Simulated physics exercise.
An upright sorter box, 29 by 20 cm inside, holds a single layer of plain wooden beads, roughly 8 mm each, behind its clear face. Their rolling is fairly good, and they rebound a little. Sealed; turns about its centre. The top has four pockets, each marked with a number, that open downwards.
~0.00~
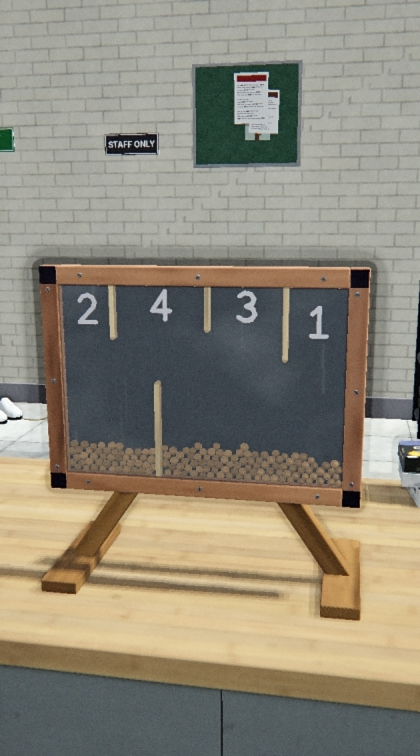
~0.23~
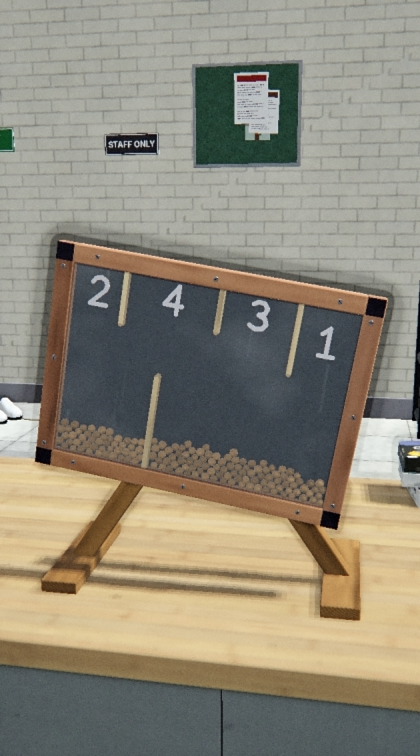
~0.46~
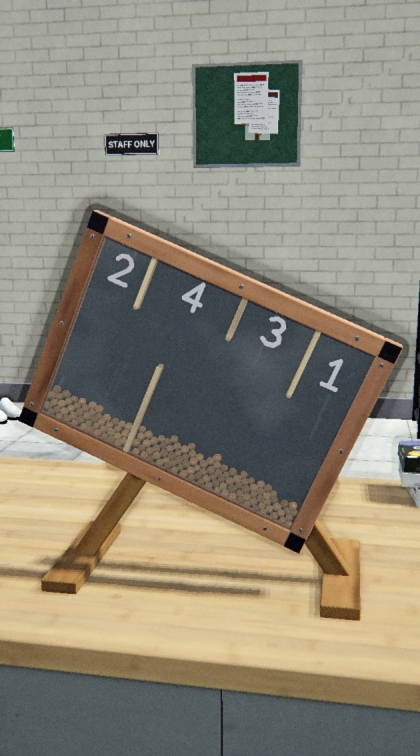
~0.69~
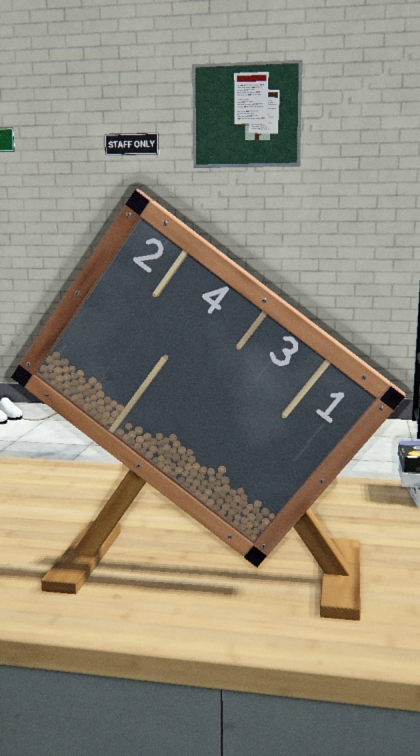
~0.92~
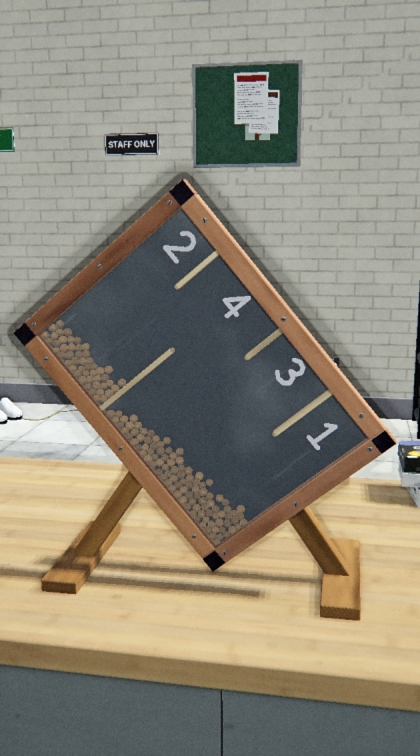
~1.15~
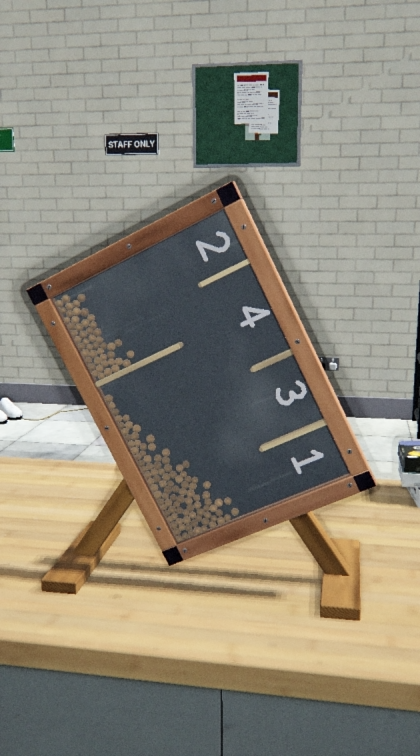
A wood-framed box of small brown beads turns clockwise as the beads shift inside.
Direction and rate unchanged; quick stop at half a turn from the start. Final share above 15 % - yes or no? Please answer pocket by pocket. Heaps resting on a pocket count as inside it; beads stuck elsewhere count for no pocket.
Pocket 1: Yes; pocket 2: No; pocket 3: No; pocket 4: Yes.
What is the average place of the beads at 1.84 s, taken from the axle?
7 cm left, 4 cm below.
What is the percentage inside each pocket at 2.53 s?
Pocket 1: 35; pocket 2: 0; pocket 3: 5; pocket 4: 25.
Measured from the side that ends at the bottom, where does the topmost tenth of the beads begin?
Height: Approx. 9 cm.
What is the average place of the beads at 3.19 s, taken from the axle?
Offset: About 8 cm left, about 6 cm below.
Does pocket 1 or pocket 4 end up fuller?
The larger share ends in pocket 1.
After 1.84 s it has turned 104°, the beads' middle is 7 cm left of and 4 cm below the axle; inside pockets, nothing yet.
After 2.53 s it has turned 145°, the beads' middle is 4 cm left of and 8 cm below the axle; inside pockets, no. 1, 35 %, no. 3, 5 %, no. 4, 25 %.
After 3.19 s it has turned 180°, the beads' middle is 8 cm left of and 6 cm below the axle; inside pockets, no. 1, 45 %, no. 3, 5 %, no. 4, 25 %.
At rest by 4.4 s, no. 1, 60 %, no. 2, 0 %, no. 3, 10 %, no. 4, 30 %.
